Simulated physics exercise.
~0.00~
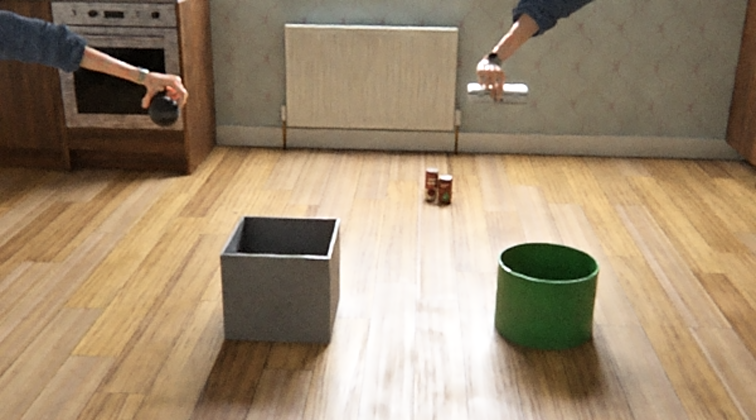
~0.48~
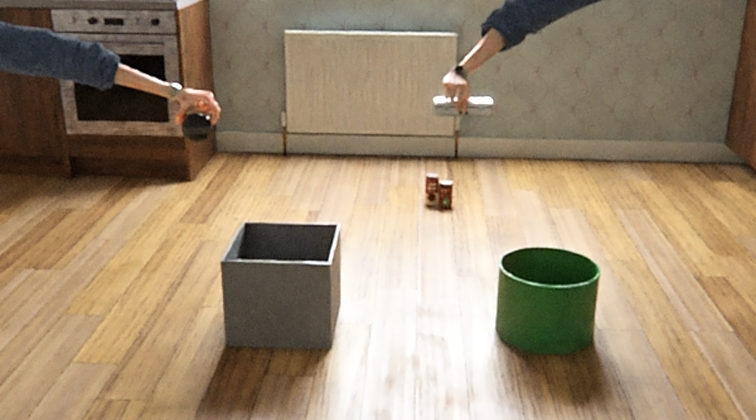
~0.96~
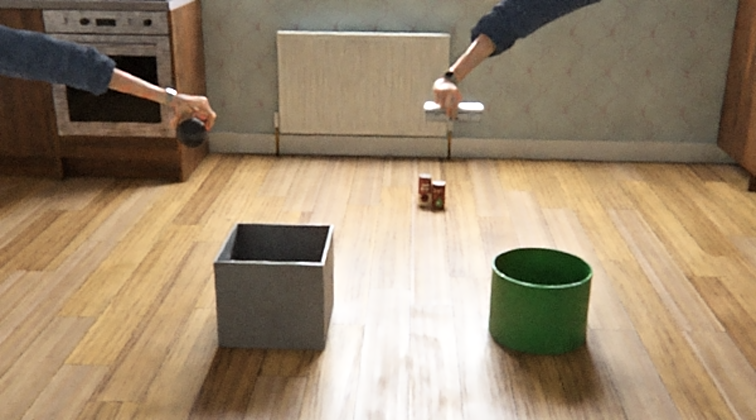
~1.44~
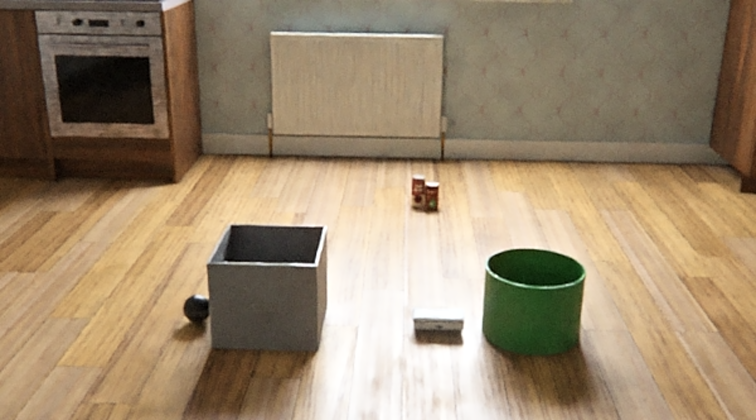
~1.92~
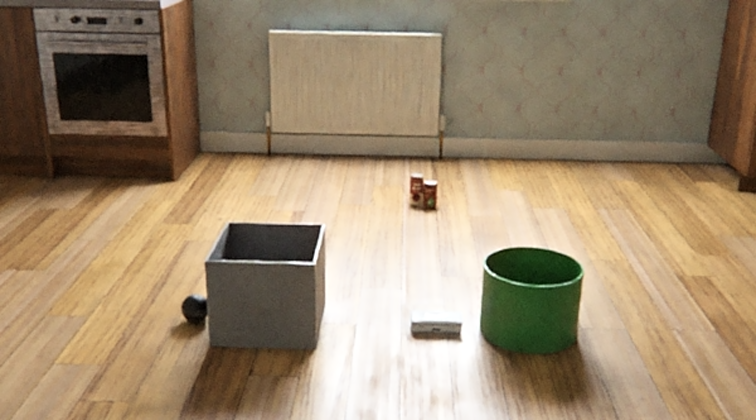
In the video, two hands hold a dark ball and a white case above a wooden floor, shift them slightly, then release them and withdraw; the ball ends up left of a gray square container, and the case rests between it and a green round bucket.
